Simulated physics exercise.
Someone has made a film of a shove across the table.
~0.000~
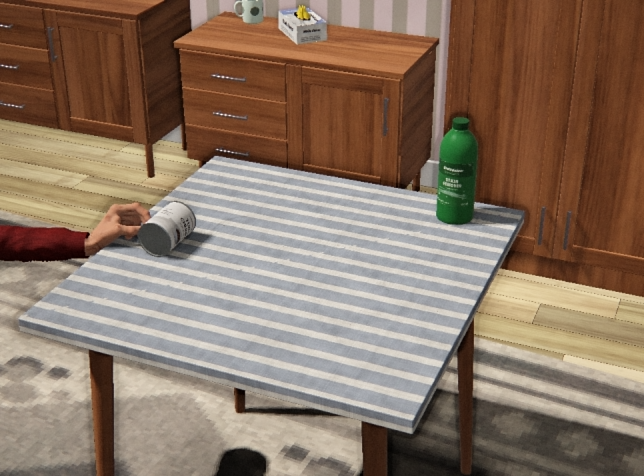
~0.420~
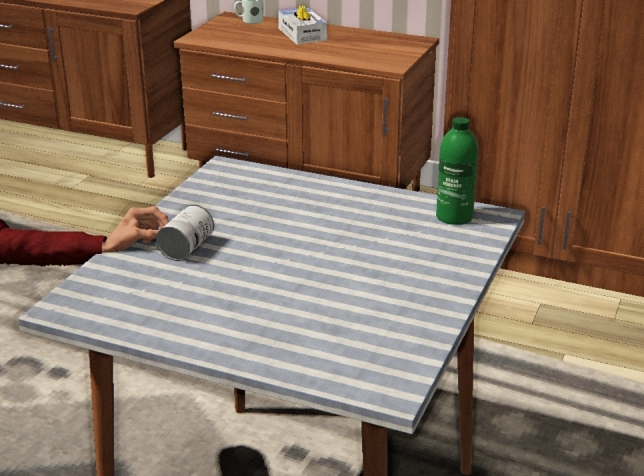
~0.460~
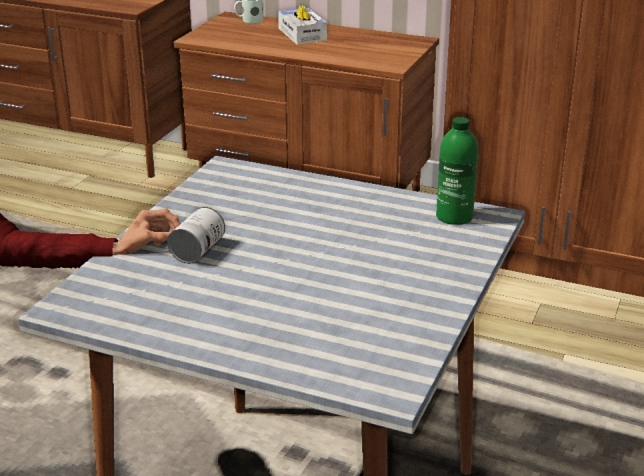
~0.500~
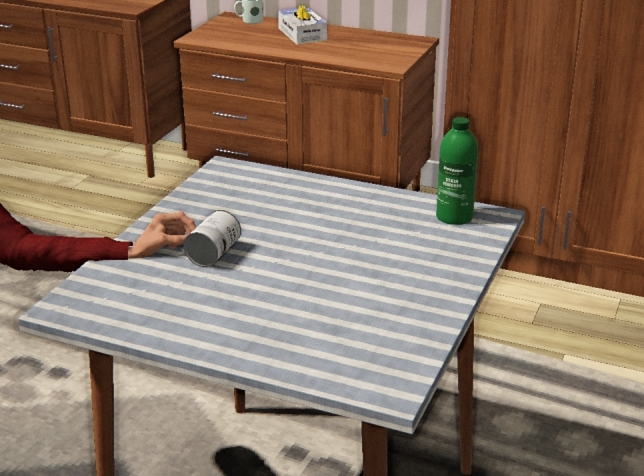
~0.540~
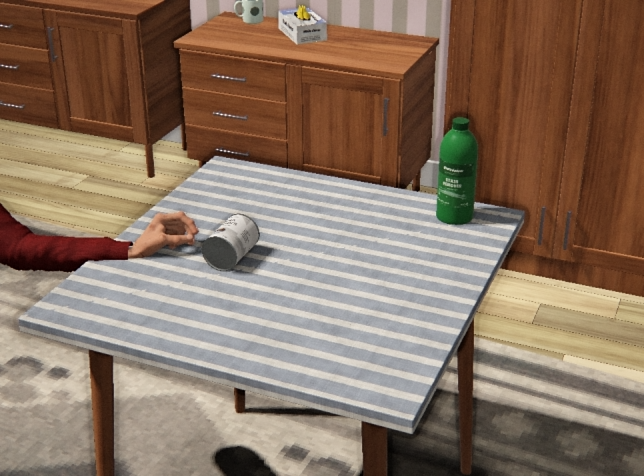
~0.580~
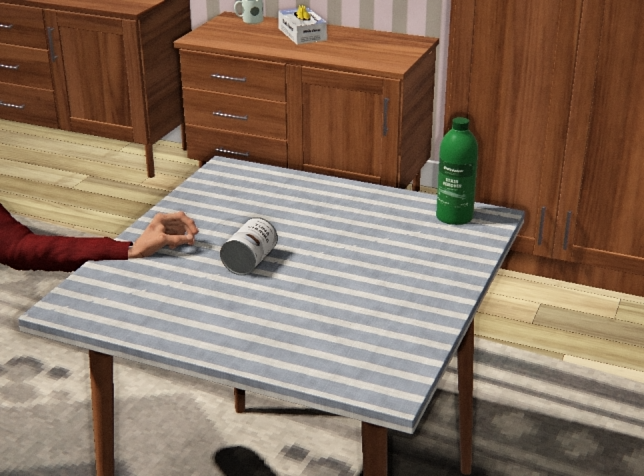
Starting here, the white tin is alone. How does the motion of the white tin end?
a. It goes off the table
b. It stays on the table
Answer: A.
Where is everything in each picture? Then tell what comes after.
The first picture shows under the hand; white tin (167, 229).
The second picture shows under the hand; white tin (186, 233).
The third picture shows under the hand; white tin (197, 235).
The fourth picture shows white tin (213, 238).
The fifth picture shows white tin (231, 242) rolled a little.
The sixth picture shows white tin (250, 246) rolled about its own width.
After 0.78 s, white tin rolled well along near (339, 265).
After 1.08 s, white tin rolled well along near (466, 291).
After 1.28 s, white tin now off the table.
After 1.58 s, things are still on the move.
By the end (1.7 s), off the table, white tin.
